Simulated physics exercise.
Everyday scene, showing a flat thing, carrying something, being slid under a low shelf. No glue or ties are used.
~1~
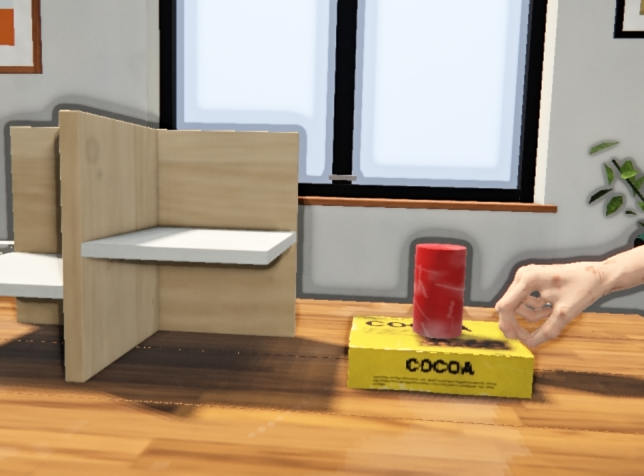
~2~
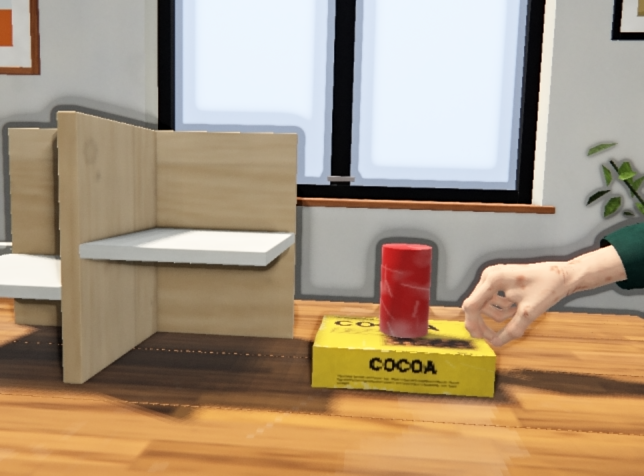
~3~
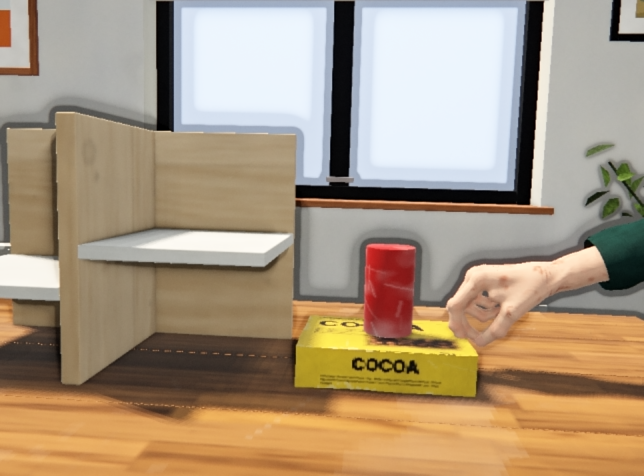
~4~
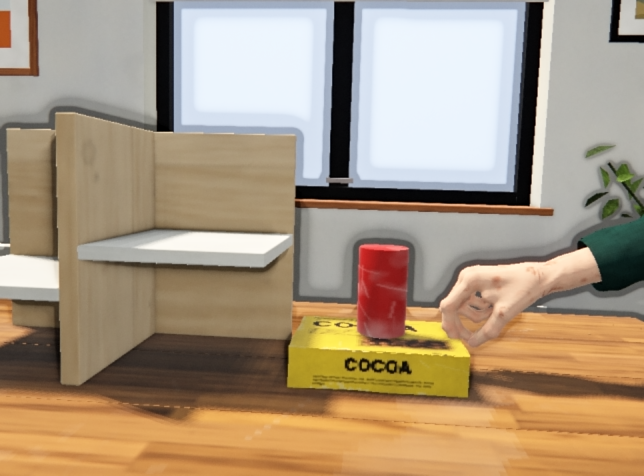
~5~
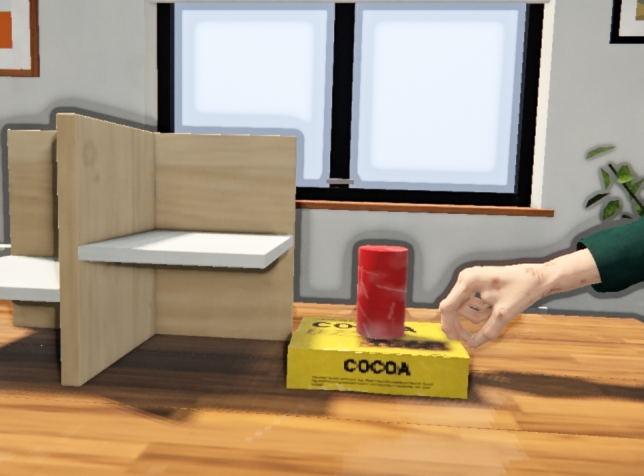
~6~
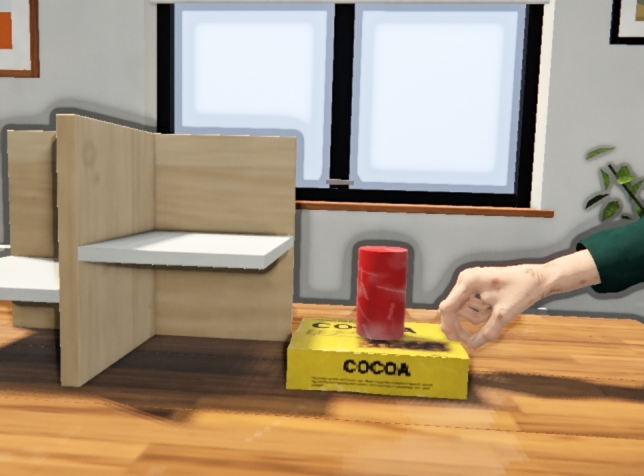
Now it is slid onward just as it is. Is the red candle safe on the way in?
It does not fit.
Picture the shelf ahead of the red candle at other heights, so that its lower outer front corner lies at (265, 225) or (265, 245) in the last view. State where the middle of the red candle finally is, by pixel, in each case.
It winds up near (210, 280) and then near (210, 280).
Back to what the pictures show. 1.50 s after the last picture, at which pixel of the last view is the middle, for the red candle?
I'd expect it close to (291, 286) in the last view.
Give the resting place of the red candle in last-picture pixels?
You'll find it close to (275, 306).
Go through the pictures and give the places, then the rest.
Hand sliding it forward; red candle (438, 289); shelf (119, 239), in the first frame.
Hand sliding it forward; red candle (405, 289); yellow packet (399, 352), in the second frame.
Hand sliding it forward; red candle (390, 289); shelf (116, 241), in the third frame.
Hand sliding it forward; red candle (383, 290); yellow packet (377, 352), in the fourth frame.
Hand sliding it forward; red candle (382, 291); shelf (117, 242), in the fifth frame.
Hand sliding it forward; red candle (382, 292); yellow packet (376, 354), in the sixth frame.
Then, 1.12 s after the last picture, red candle tipped 12° from how it was near (299, 284).
Then, 1.50 s after the last picture, red candle tipped 51° from how it was near (291, 286).
Then, 1.66 s after the last picture, red candle on its side near (304, 305).
At rest, the red candle gets scraped off its spot, near (275, 306).
